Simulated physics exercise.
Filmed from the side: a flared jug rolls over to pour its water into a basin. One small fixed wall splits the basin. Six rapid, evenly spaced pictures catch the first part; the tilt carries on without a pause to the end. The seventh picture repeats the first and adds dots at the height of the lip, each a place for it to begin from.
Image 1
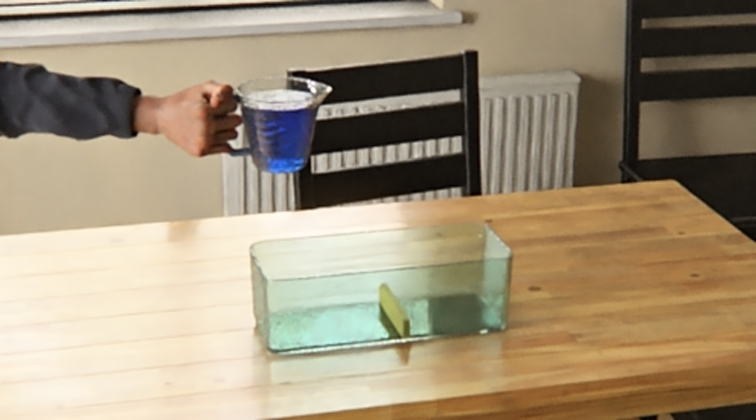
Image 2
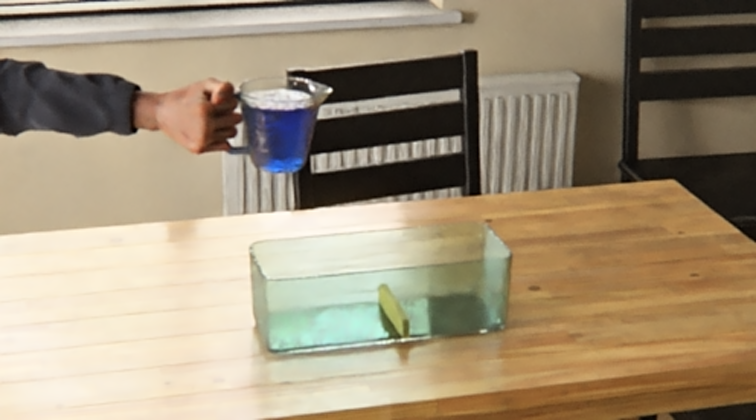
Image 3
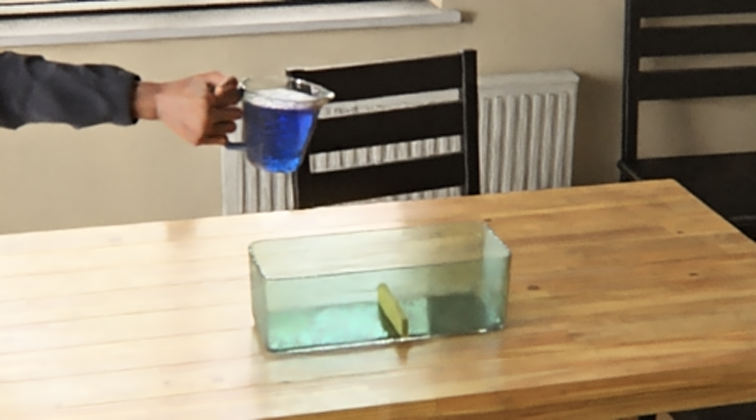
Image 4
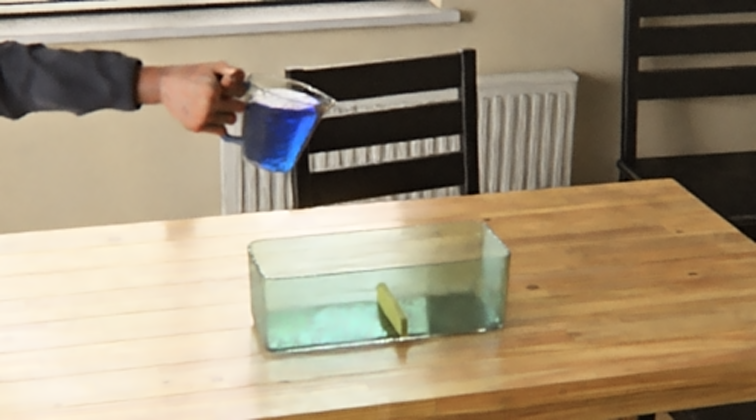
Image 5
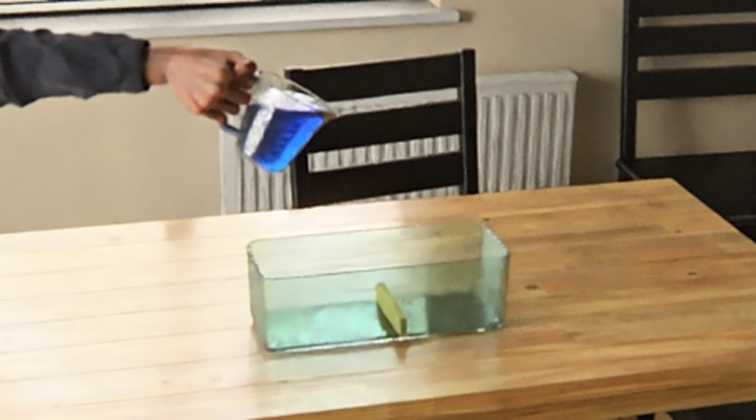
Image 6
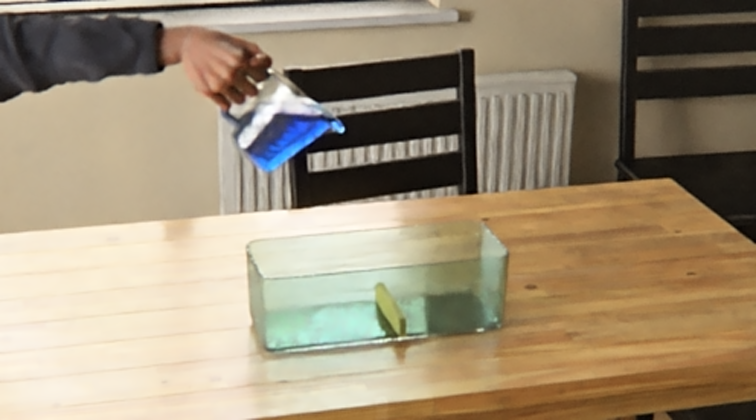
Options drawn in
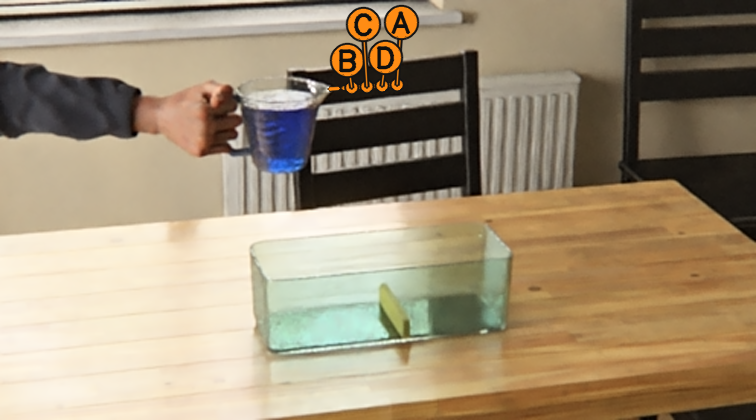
In the video, a hand holds a clear jug of blue water above a glass basin with a small yellowish divider on a wooden table, then steadily tilts it to the right until the water reaches the lip.
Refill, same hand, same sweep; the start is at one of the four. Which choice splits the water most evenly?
Go for C.
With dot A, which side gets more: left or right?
The right side.
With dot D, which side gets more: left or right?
The right side.
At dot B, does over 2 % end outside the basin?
Yes, it does.
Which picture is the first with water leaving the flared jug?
In picture 6.
On the marked copy, A at (397, 84); B at (351, 87); C at (366, 86); D at (382, 85).
With A, about 17 % ends left of the wall and 77 % right of it; 7 % is lost outside.
With B, about 56 % ends left of the wall and 35 % right of it; 9 % is lost outside.
With C, about 46 % ends left of the wall and 46 % right of it; 8 % is lost outside.
With D, about 30 % ends left of the wall and 64 % right of it; 6 % is lost outside.
